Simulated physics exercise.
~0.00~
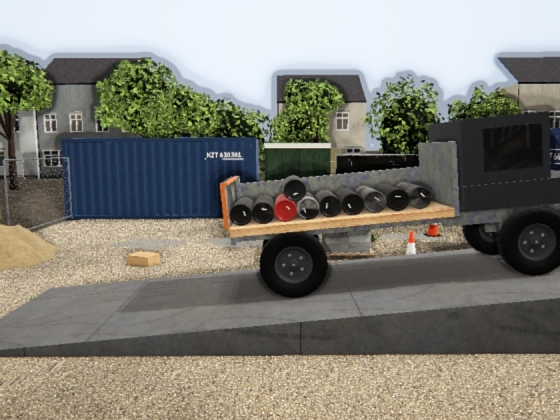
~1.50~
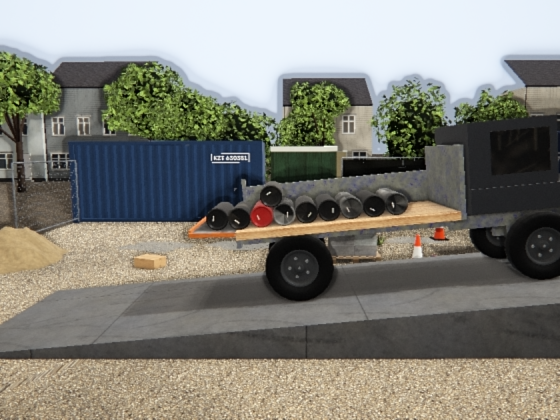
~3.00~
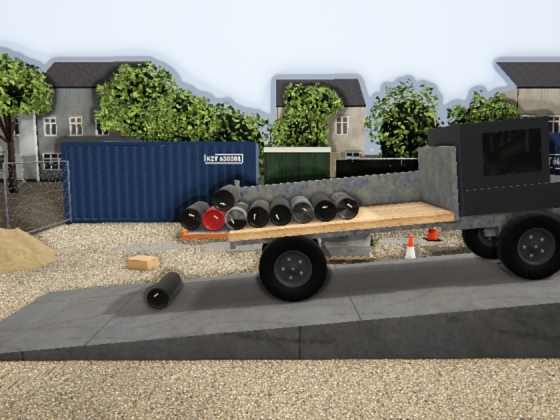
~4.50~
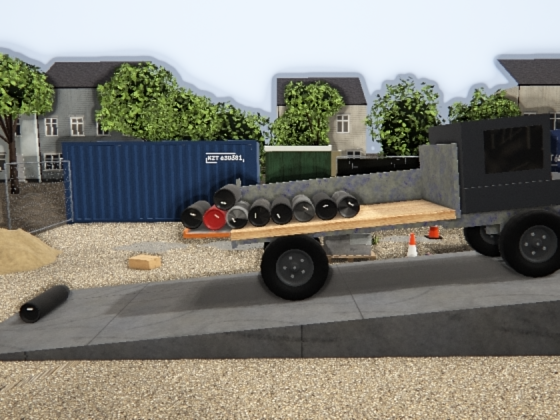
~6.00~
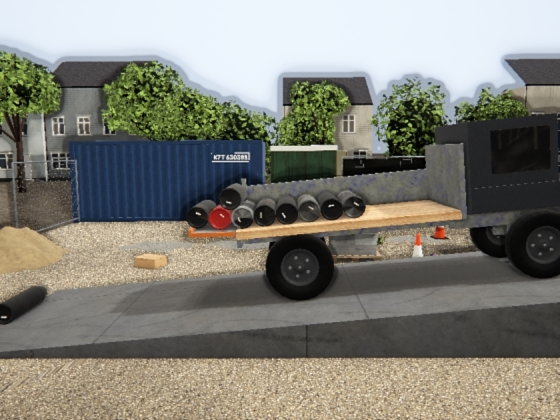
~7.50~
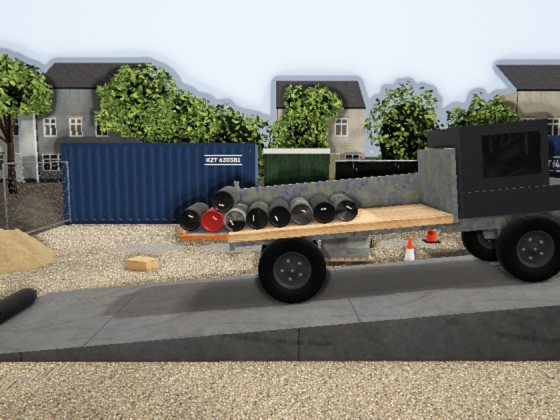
On a gravel yard with trees, houses and a blue container behind, a slightly swaying side view shows a dark pick-up parked on a grey ramp that slopes down to the left. Dark gas cylinders and a single red one lie across its flat wooden bed, behind a raised tailgate at the left end. The tailgate drops open, and the cylinders roll left towards it. One dark cylinder falls off the back and rolls down the ramp to the left edge of the view. The red one rolls onto the lowered tailgate and stays there, with dark cylinders bunched around it.
